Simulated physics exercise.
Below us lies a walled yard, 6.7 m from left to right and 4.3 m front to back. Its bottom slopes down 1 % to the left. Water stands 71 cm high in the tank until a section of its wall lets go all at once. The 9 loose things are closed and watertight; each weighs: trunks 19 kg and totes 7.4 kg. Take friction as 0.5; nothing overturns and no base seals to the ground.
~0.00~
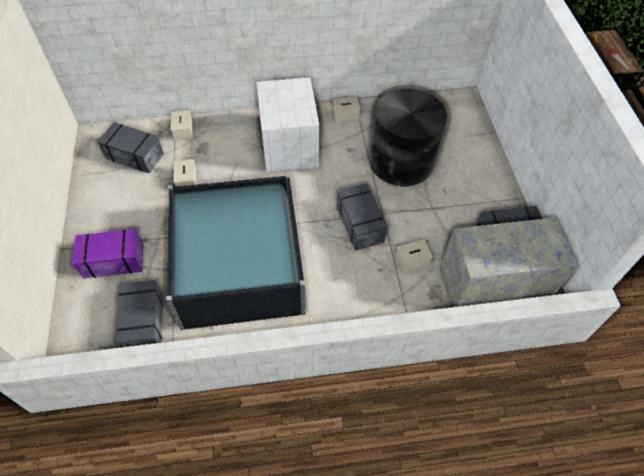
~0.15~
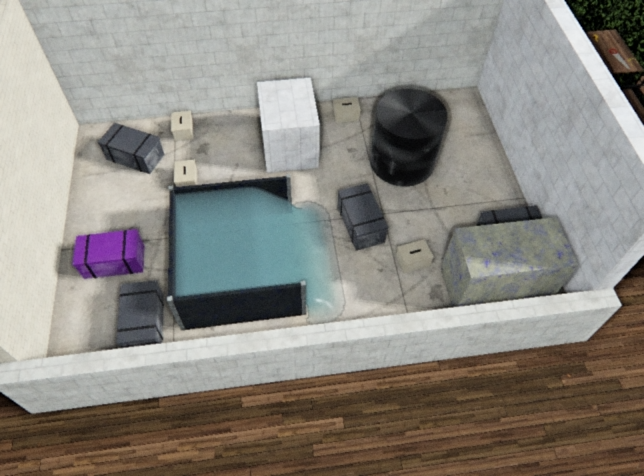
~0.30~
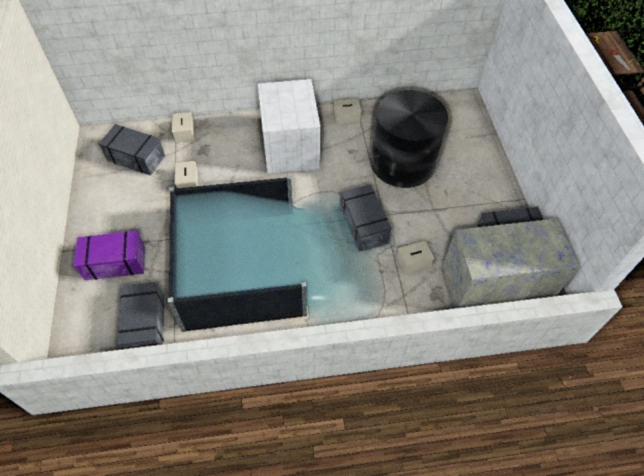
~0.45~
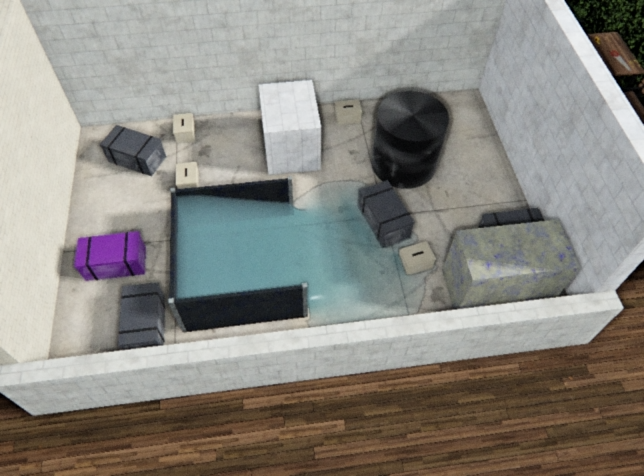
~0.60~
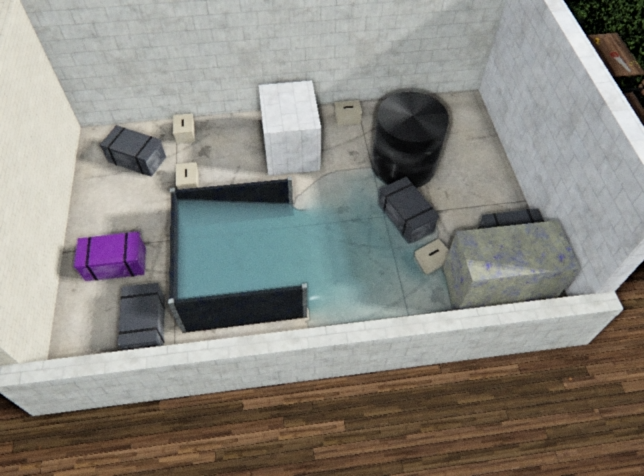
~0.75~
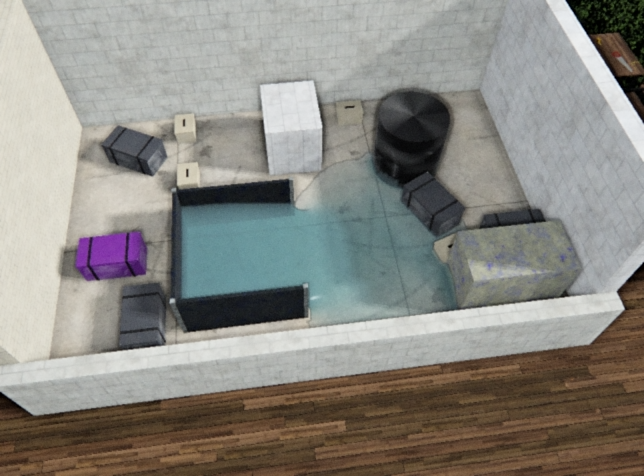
In a walled yard, water pours rightward from an opened tank and pushes a dark trunk and a small tan box.
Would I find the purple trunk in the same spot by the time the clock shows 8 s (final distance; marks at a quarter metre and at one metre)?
Purple trunk holds its place.
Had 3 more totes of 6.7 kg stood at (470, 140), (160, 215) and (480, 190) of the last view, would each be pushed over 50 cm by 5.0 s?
In turn: Past it, short of it, past it.
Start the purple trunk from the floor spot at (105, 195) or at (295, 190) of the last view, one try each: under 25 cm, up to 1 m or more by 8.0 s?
In turn: It is nudged along; it ends far away.
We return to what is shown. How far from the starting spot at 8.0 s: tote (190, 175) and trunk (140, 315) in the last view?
In turn: 200 cm, 40 cm.
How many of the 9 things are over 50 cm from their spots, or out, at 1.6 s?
I count 2.
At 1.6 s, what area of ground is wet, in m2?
About 12 m2.
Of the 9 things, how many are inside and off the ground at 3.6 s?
3 of them.
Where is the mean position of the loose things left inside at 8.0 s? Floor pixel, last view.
At about (191, 213).
After 1.6 s the purple trunk is near (109, 249), 0.0 m from its start, aground; 2 afloat.
After 3.6 s the purple trunk is near (109, 249), 0.0 m from its start, aground; 3 afloat.
After 5.6 s the purple trunk is near (109, 249), 0.0 m from its start, aground; 3 afloat.
After 8.0 s the purple trunk is near (116, 252), 0.1 m from its start, aground; 7 afloat.
